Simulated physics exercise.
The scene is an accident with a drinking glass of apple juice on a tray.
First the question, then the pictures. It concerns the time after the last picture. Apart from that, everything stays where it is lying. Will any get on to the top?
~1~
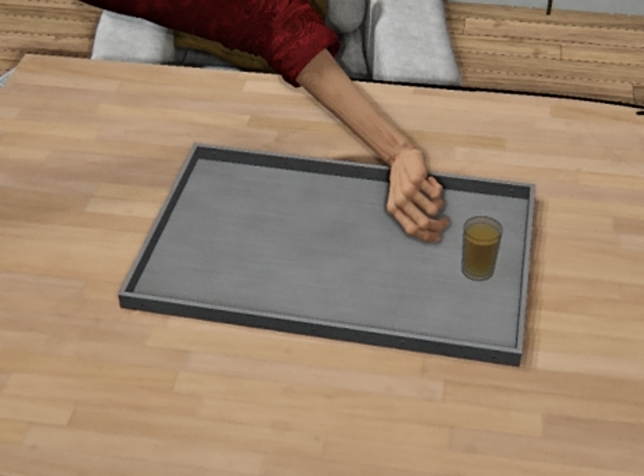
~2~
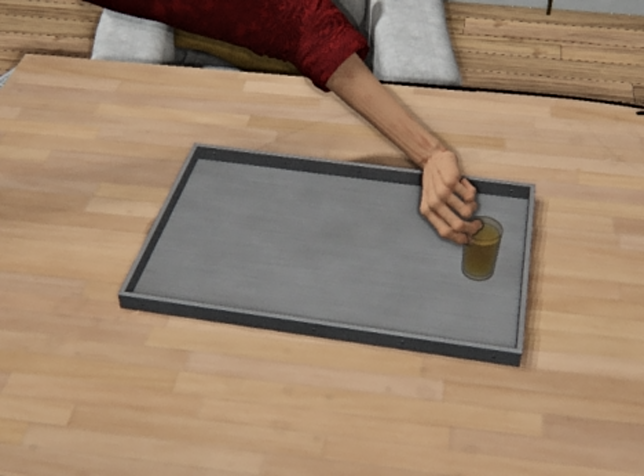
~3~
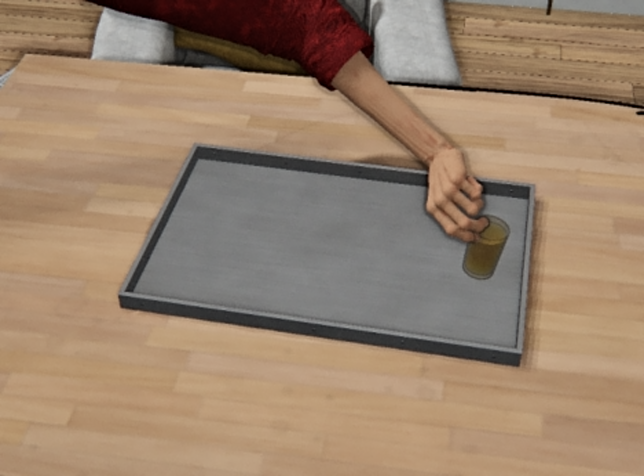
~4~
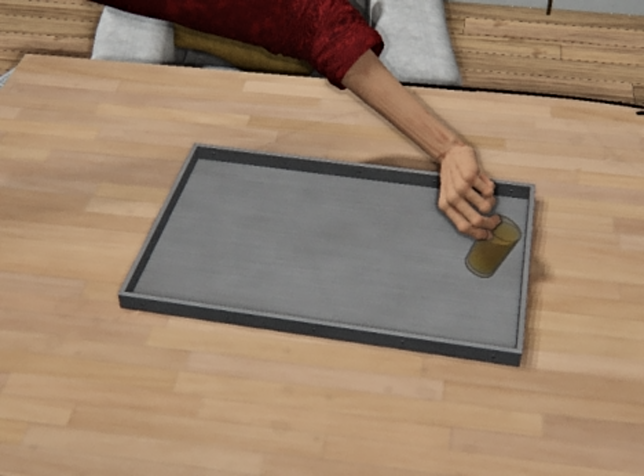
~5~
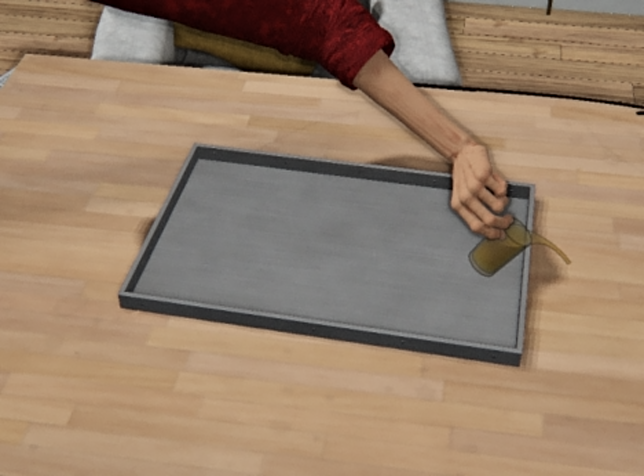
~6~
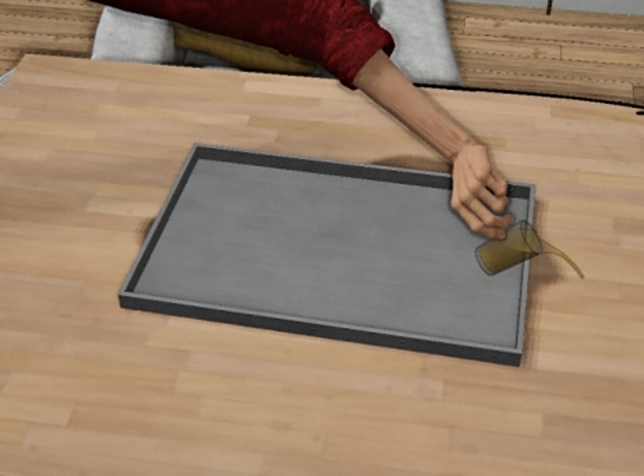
I expect the spill will leave the tray.
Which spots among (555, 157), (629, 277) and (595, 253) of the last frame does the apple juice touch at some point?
Taking them in order, I'd say safe, covered and covered.
Next, the drinking glass lies across the rim; the puddle covers about as much as a plate; the table is getting wet.
After that, the puddle covers about as much as a tray; the table is getting wet.
Finally, the puddle covers about as much as a tray; the table is getting wet.
